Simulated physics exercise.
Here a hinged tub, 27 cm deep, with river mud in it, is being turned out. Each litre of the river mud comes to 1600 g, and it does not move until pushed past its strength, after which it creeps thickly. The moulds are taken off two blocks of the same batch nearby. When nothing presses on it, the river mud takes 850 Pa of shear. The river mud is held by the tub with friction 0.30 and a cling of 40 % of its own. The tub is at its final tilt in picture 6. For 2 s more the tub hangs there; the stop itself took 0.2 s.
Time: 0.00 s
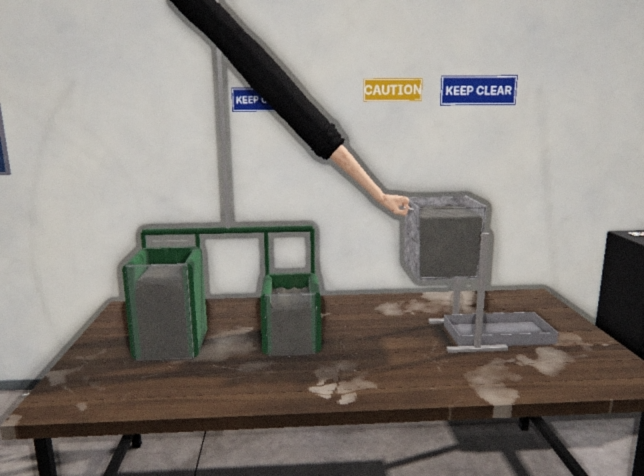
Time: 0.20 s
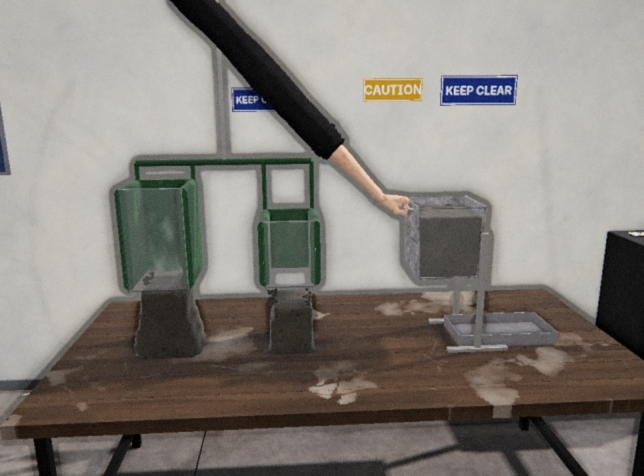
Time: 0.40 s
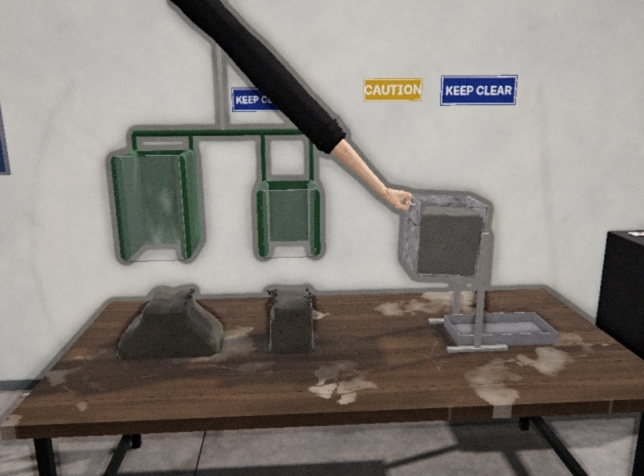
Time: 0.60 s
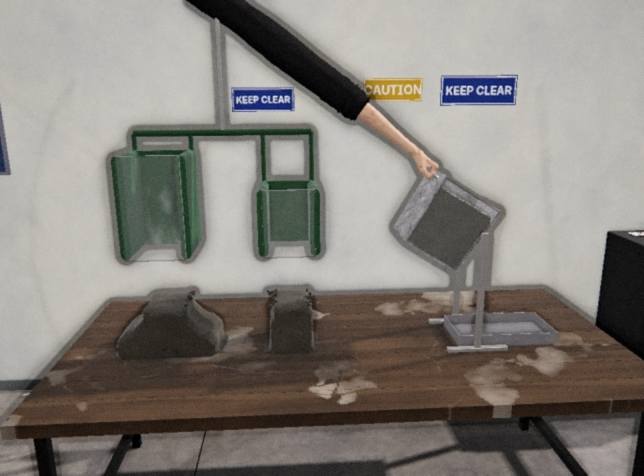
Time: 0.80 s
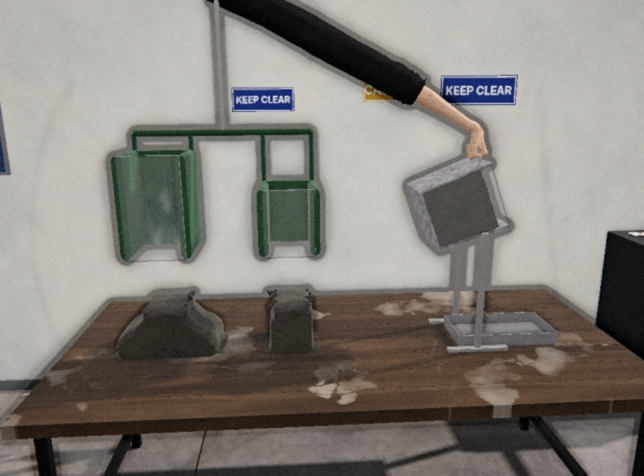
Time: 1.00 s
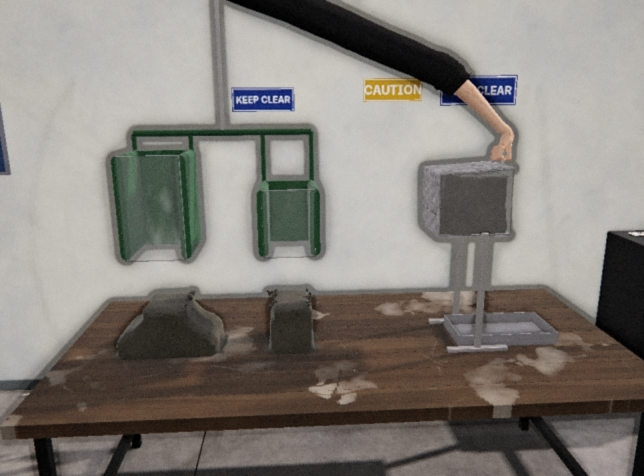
A black-sleeved arm reaches in from the top to a grey, square tub on a stand at the right of a brown wooden table, seen from the front against a pale wall with blue and yellow signs. Two green moulds lift off grey mud blocks at the left, and the larger block slumps and spreads. The hand then swings the tub up and over rightward, while the view stays still.
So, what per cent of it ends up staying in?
Expect roughly 69 %.
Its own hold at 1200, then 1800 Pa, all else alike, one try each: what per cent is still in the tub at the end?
Roughly 100 % followed by roughly 100 %.
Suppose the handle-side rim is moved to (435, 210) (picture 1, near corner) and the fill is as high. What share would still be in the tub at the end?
Roughly 100 %.
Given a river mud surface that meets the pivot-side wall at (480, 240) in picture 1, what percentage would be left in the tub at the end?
I'd say close to 100 % stays in the tub.
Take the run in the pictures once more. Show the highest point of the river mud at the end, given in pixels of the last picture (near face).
Highest point: Approx. (476, 191).
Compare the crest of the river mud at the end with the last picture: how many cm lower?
About 6 cm.
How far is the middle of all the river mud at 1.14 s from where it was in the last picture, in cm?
Some 3 cm.
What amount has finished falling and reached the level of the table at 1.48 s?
Down at that time: Approx. 0 %.
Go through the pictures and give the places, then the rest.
The first frame shows handle-side rim at (420, 208), tilt 0 degrees; highest point of the river mud at (428, 218); test blocks 32 cm, 20 cm high (left to right).
The second frame shows handle-side rim at (420, 208), tilt 0 degrees; highest point of the river mud at (428, 218); test blocks 28 cm, 20 cm high (left to right).
The third frame shows handle-side rim at (422, 204), tilt 4 degrees; highest point of the river mud at (426, 215); test blocks 21 cm, 20 cm high (left to right).
The fourth frame shows handle-side rim at (447, 177), tilt 33 degrees; highest point of the river mud at (445, 189); test blocks 20 cm, 20 cm high (left to right).
The fifth frame shows handle-side rim at (492, 165), tilt 70 degrees; highest point of the river mud at (482, 172); test blocks 20 cm, 20 cm high (left to right).
The sixth frame shows handle-side rim at (514, 170), tilt 88 degrees; highest point of the river mud at (452, 177); test blocks 20 cm, 20 cm high (left to right).
By 1.14 s, the tub is at 88 degrees and holds 97 %.
By 1.31 s, the tub is at 88 degrees and holds 85 %.
By 1.48 s, the tub is at 88 degrees and holds 75 %.
By 1.65 s, the tub is at 88 degrees and holds 69 %.
By 3.00 s, at the end, the tub is at 88 degrees and holds 69 %.
